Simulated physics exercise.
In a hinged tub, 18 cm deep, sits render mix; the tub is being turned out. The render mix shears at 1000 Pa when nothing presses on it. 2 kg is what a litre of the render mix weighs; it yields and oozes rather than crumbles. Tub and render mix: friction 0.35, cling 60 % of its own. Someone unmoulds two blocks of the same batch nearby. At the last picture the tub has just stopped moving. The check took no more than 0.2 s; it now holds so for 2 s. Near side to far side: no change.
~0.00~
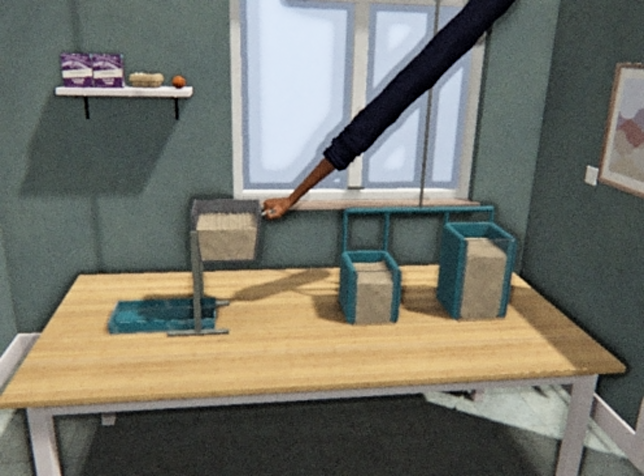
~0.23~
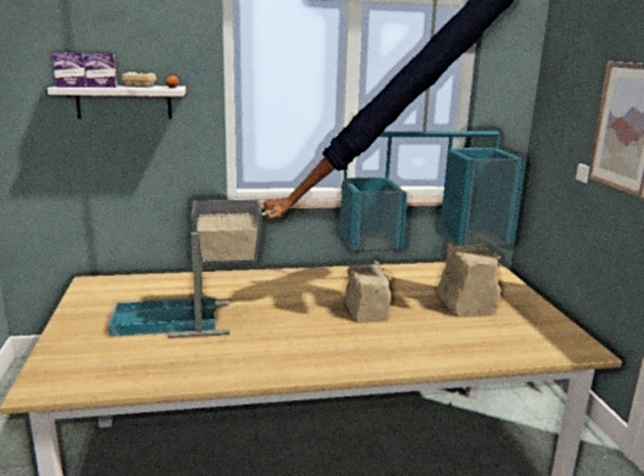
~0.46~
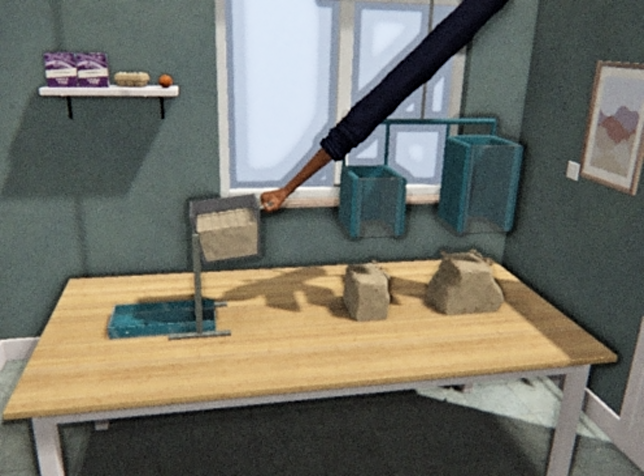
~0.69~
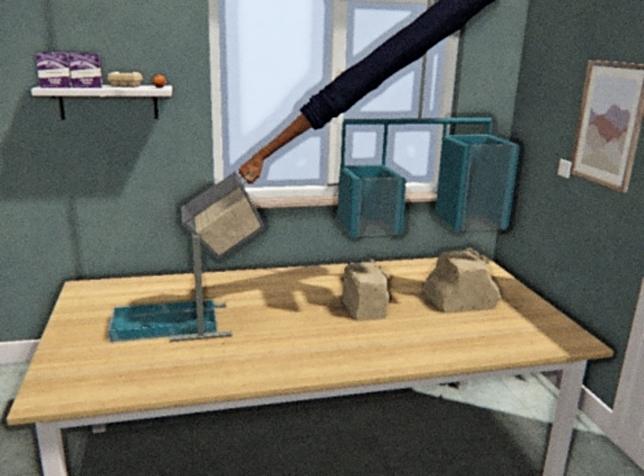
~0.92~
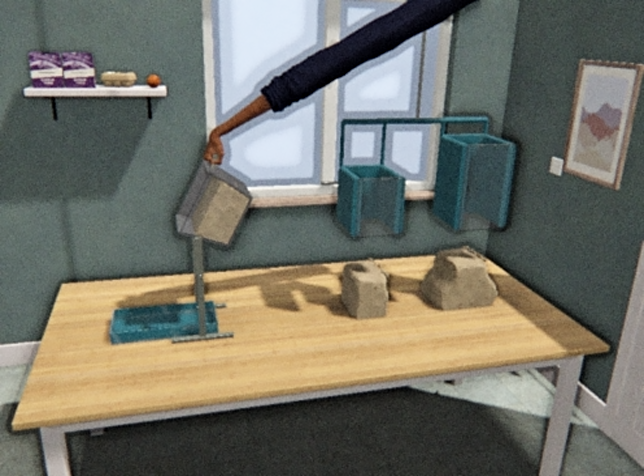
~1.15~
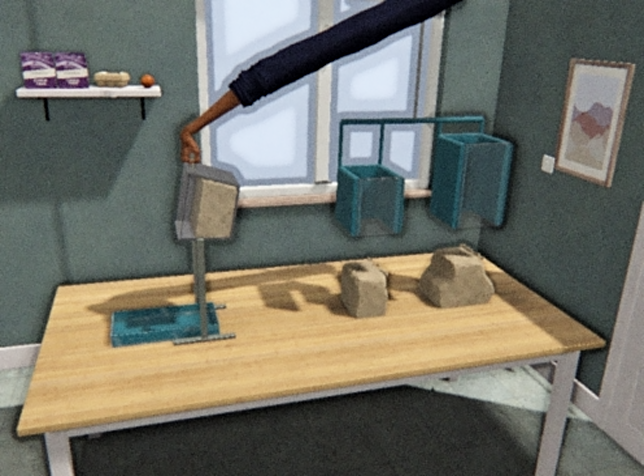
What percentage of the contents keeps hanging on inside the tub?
Near 100 %.
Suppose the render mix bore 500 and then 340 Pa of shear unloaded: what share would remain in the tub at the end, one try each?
Try one gives 70 per cent, try two gives 65 per cent.
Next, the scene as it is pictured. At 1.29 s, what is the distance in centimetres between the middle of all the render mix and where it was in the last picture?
The distance comes to some 0 cm.
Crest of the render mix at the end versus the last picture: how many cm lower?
The top ends up some 0 cm below its level in the last picture.
By 1.29 s, the tub is at 80 degrees and holds 100 %.
By 1.46 s, the tub is at 80 degrees and holds 100 %.
By 1.63 s, the tub is at 80 degrees and holds 100 %.
By 1.80 s, the tub is at 80 degrees and holds 100 %.
By 3.15 s, at the end, the tub is at 80 degrees and holds 100 %.
